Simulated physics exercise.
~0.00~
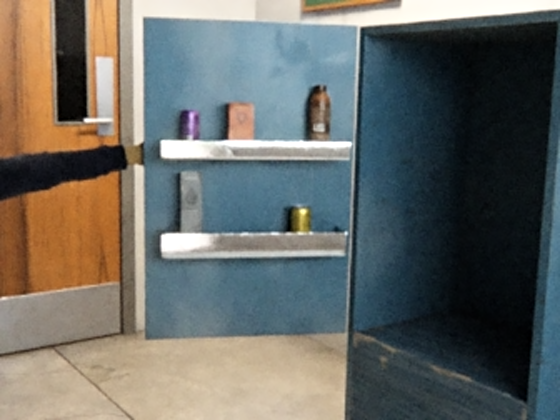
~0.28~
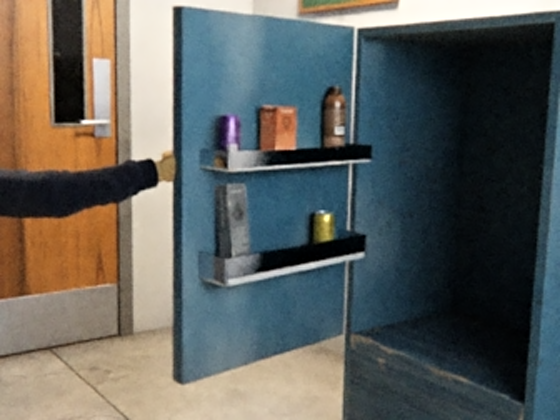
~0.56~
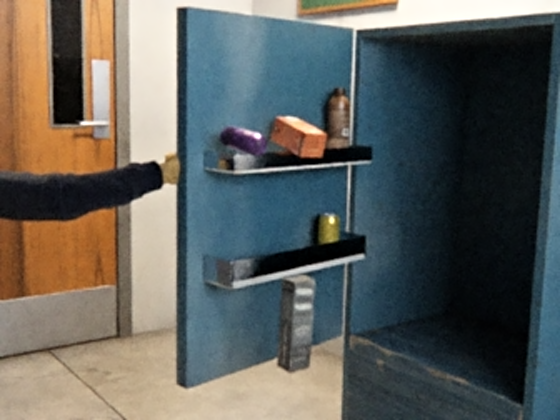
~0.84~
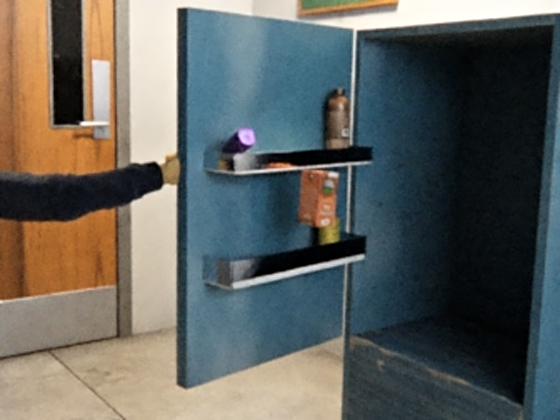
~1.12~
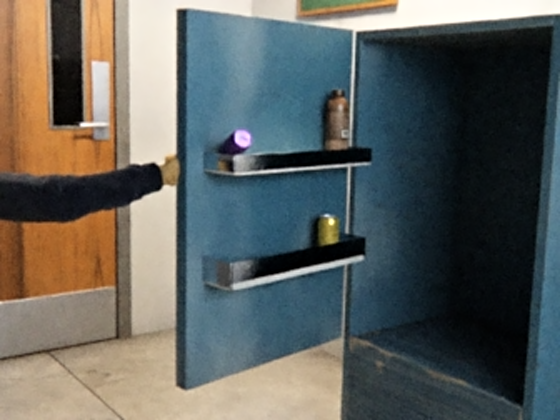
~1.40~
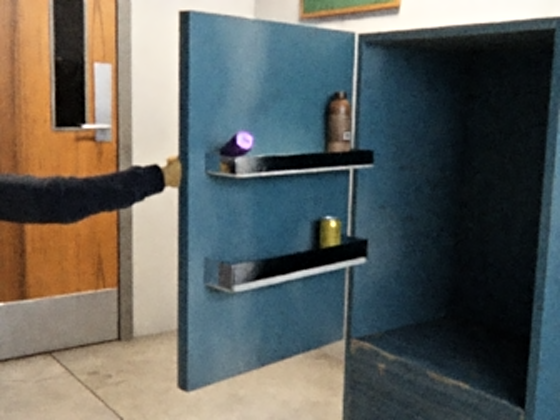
A blue locker door with items on two racks was swung partway by someone's arm and stopped, and the grey carton, then the orange one, toppled over the rails and fell, leaving the purple can on its side and the bottle and yellow can upright.
